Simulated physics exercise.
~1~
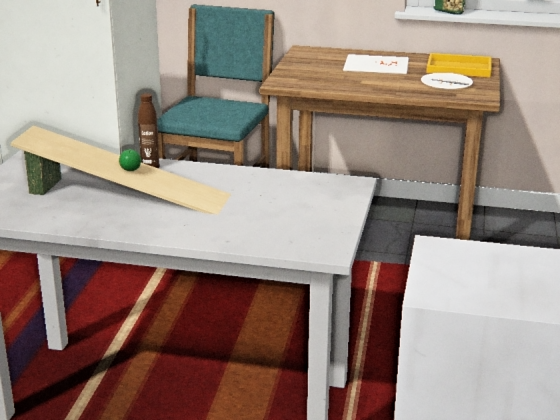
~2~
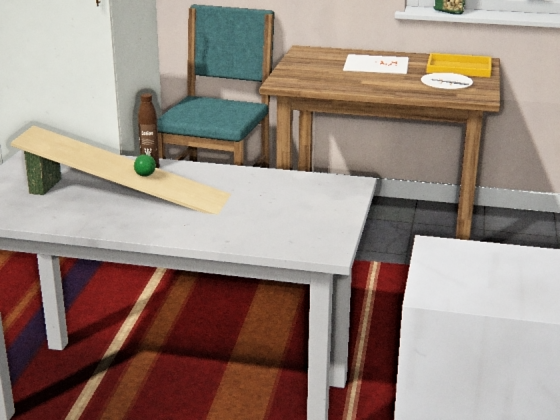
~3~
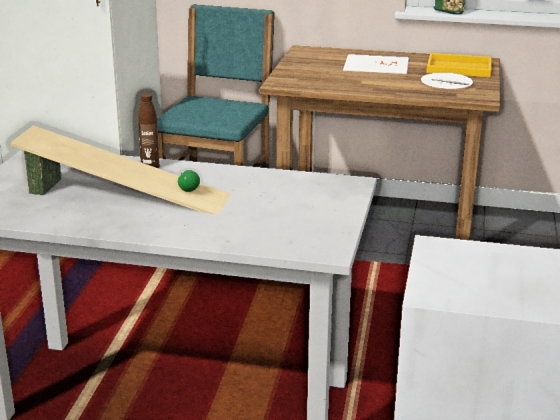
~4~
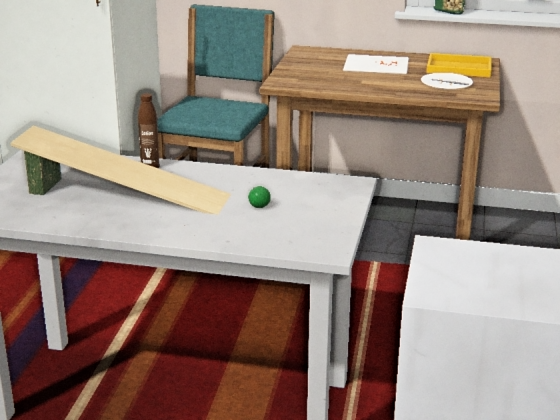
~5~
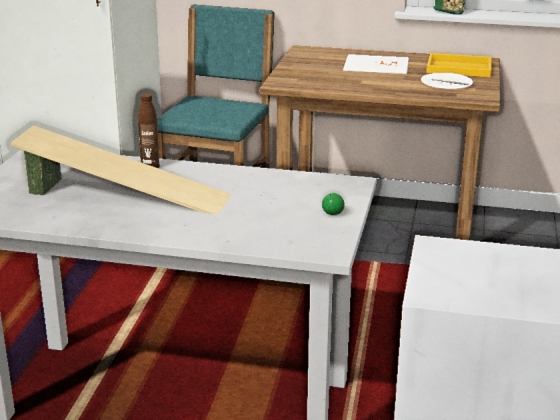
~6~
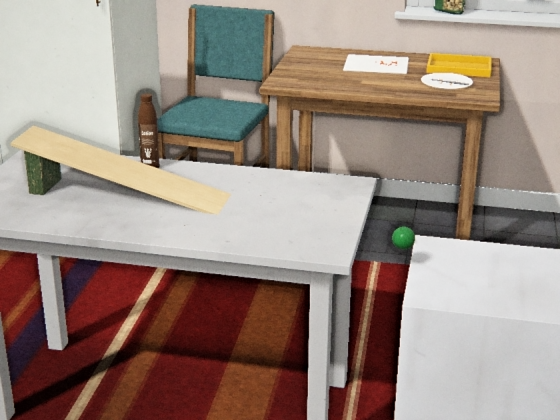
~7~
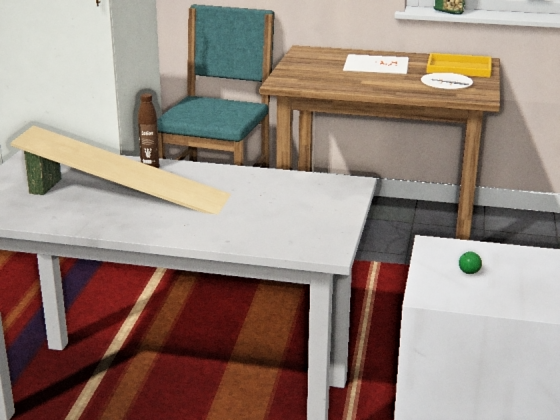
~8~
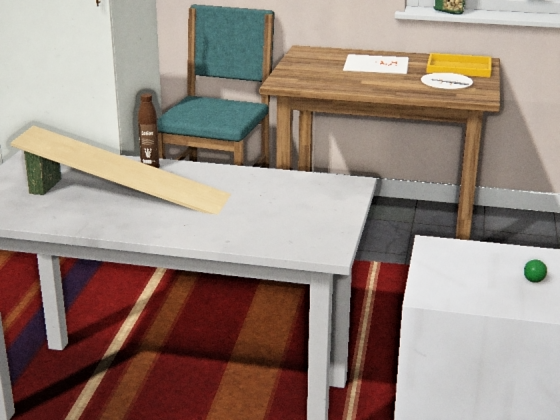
A white table held a fixed wooden ramp, and a small green ball rolled down it, crossed the tabletop, flew off the right edge and over the gap, then landed on the lower white block and kept moving right across its top.
